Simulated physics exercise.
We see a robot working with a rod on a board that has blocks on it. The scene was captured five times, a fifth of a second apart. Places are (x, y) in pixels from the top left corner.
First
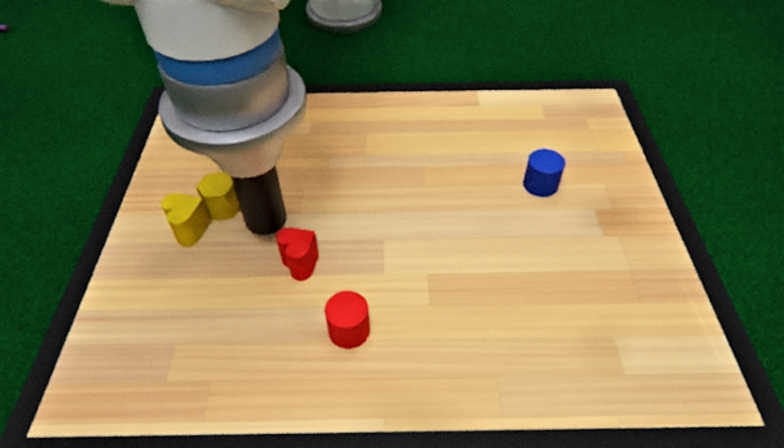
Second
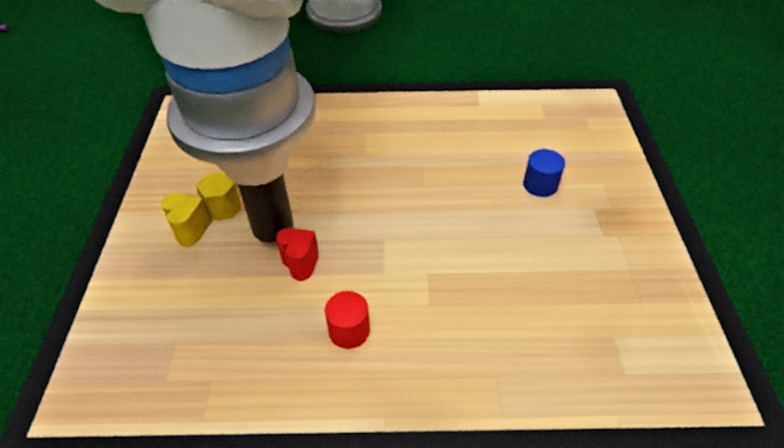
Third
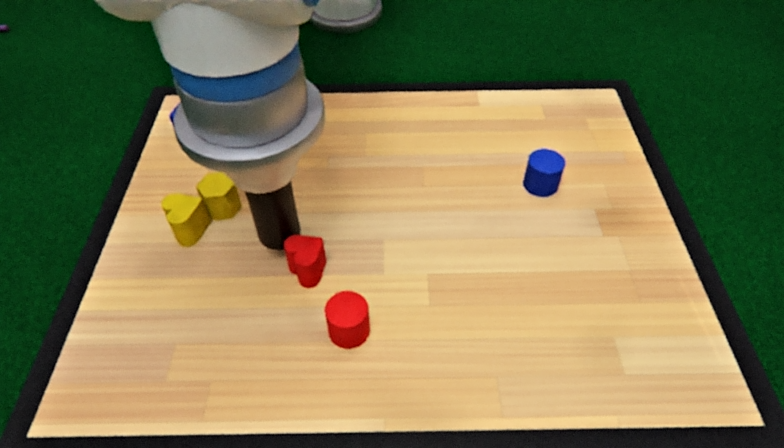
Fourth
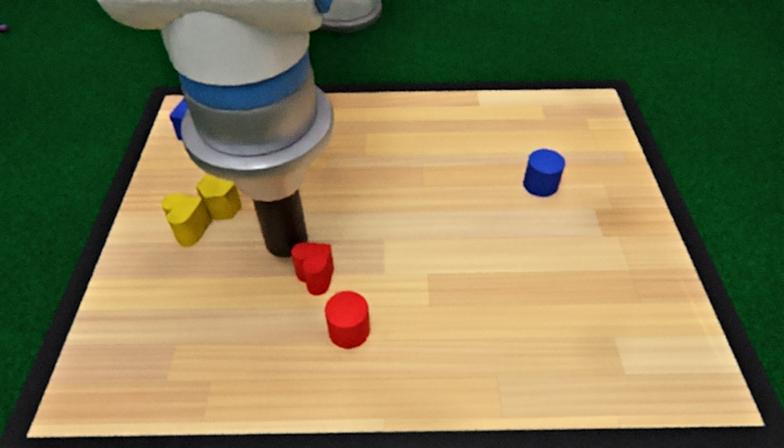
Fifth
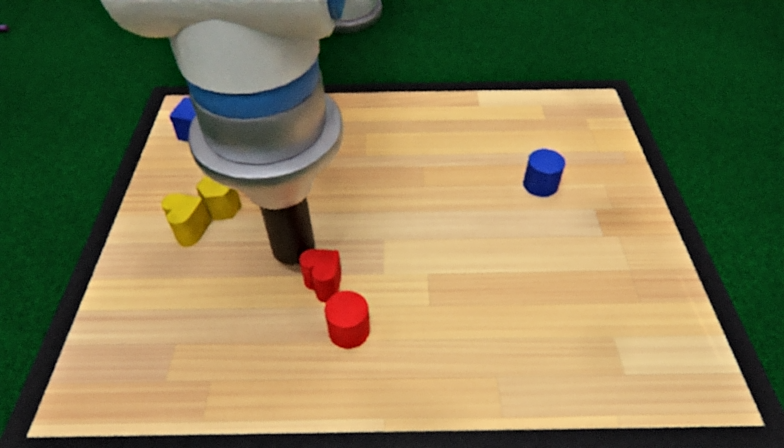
At first, a robot arm holds a dark rod just up and left of a red heart block on a wooden board. The rod moves down and right to the heart, then pushes it a short way toward the red round block, while the yellow blocks and the blue round block stay still.
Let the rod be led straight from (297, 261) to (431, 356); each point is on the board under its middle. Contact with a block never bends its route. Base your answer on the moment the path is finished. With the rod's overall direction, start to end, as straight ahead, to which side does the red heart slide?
Displaced left.
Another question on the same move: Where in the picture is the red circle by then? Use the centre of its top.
Just about (368, 344).
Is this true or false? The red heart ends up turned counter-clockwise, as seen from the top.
My answer: True.
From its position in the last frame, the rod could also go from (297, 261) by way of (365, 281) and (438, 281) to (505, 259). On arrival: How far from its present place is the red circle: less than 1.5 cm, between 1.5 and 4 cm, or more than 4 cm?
Its displacement is between 1.5 and 4 cm.
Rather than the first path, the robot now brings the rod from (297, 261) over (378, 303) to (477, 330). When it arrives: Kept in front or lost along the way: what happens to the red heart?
The red heart slips off.
On the path given first. One third of the way, rod at (336, 278); red heart at (370, 289), turned 15° anticlockwise; red circle at (358, 323).
Two thirds of the way, rod at (382, 309); red heart at (423, 312), turned 50° anticlockwise; red circle at (365, 338).
At the end, rod at (432, 344); red heart at (476, 328), turned 110° anticlockwise; red circle at (368, 344).
